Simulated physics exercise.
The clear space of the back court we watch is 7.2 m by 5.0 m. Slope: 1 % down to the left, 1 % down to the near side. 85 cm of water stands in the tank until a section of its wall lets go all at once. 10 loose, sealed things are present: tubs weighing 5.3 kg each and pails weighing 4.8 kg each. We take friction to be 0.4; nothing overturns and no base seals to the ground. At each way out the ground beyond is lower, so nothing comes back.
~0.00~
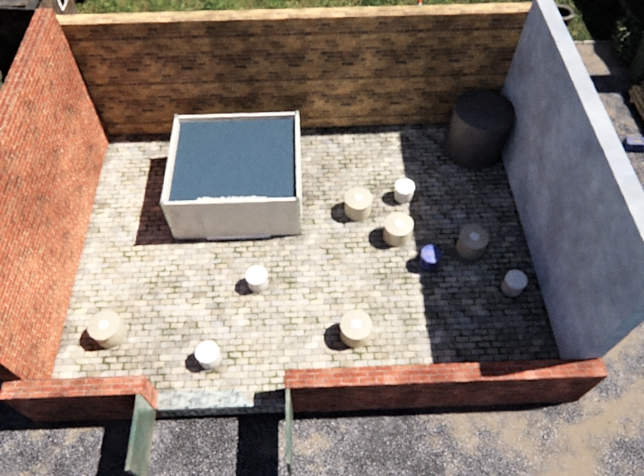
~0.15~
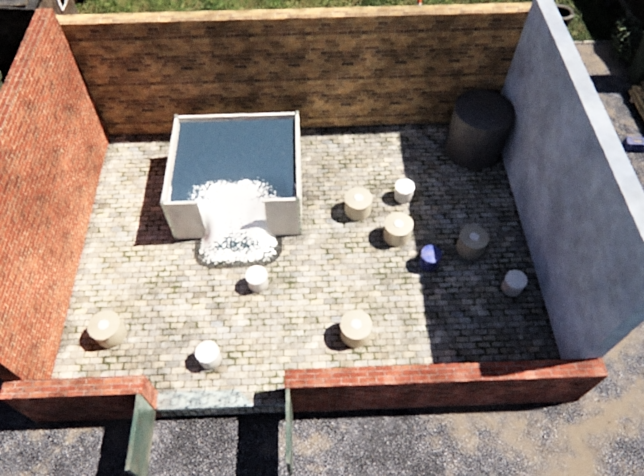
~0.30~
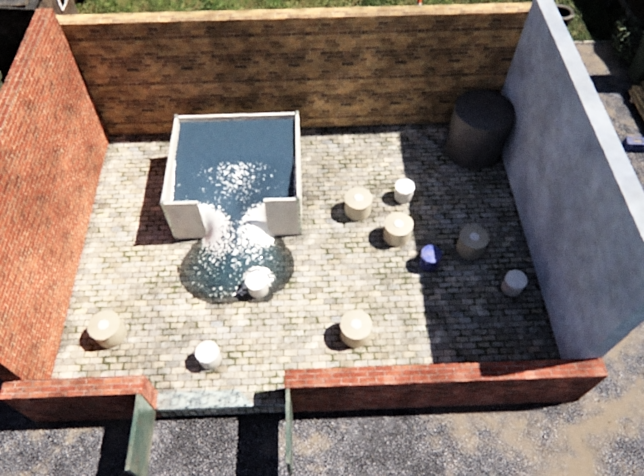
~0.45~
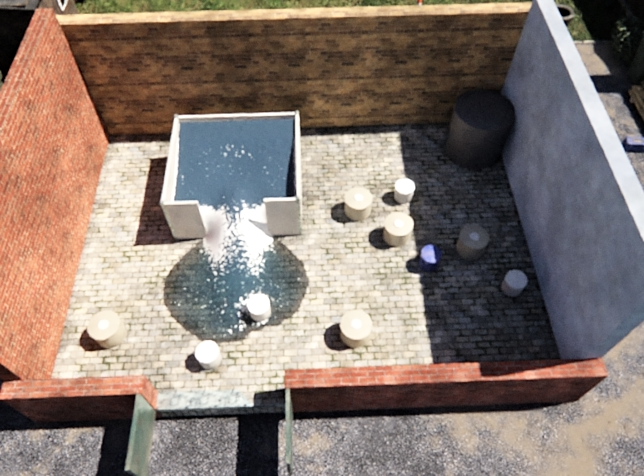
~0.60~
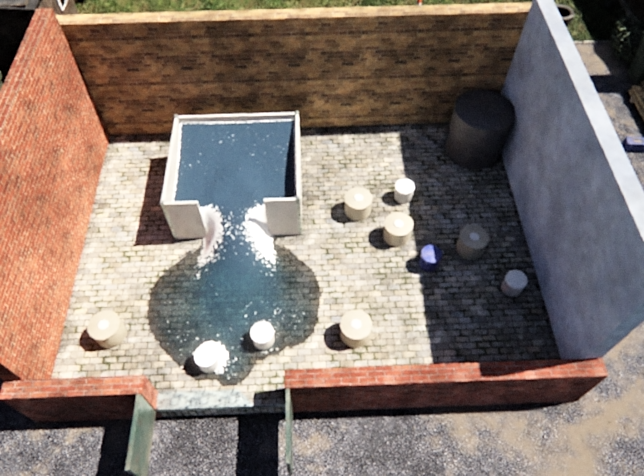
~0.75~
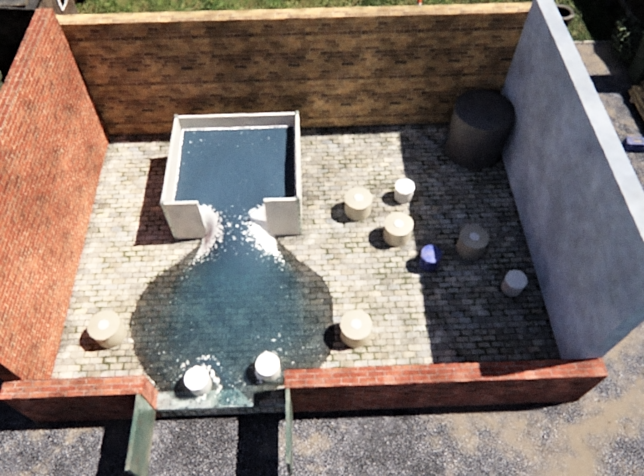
The clip opens on a walled, paved court with a water-filled tank, scattered drums and a small blue pail. Water bursts through the tank's front and fans out across the paving, pushing one white container, then a second, toward the front opening, while the pail and the other containers stay put.
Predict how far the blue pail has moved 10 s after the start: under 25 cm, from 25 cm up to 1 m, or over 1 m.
It has moved under 25 cm.
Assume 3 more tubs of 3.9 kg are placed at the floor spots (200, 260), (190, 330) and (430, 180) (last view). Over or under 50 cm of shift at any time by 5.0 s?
The first one ends up beyond that, the second beyond that, the third inside that.
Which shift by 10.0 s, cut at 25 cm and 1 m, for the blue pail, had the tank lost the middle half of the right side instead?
I'd say the blue pail gets swept off.
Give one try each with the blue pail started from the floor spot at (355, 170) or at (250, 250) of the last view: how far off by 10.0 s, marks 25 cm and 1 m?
Outcomes in order: It sits still; it is taken a long way.
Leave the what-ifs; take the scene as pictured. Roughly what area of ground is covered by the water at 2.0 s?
Around 16 m2 of it.
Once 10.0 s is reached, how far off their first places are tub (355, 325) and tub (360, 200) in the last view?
First 200 cm, then 20 cm.
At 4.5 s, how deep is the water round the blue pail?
Roughly 2 cm deep.
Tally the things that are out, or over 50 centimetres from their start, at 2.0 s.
The number I get is 4.
After 2.0 s the blue pail is near (432, 254), 0.0 m from its start, aground; 2 of 10 are out; 2 afloat.
After 4.5 s the blue pail is near (432, 254), 0.0 m from its start, aground; 2 of 10 are out; 1 afloat.
After 7.0 s the blue pail is near (432, 254), 0.0 m from its start, aground; 2 of 10 are out; 3 afloat.
After 10.0 s the blue pail is near (432, 254), 0.0 m from its start, aground; 2 of 10 are out; 2 afloat.
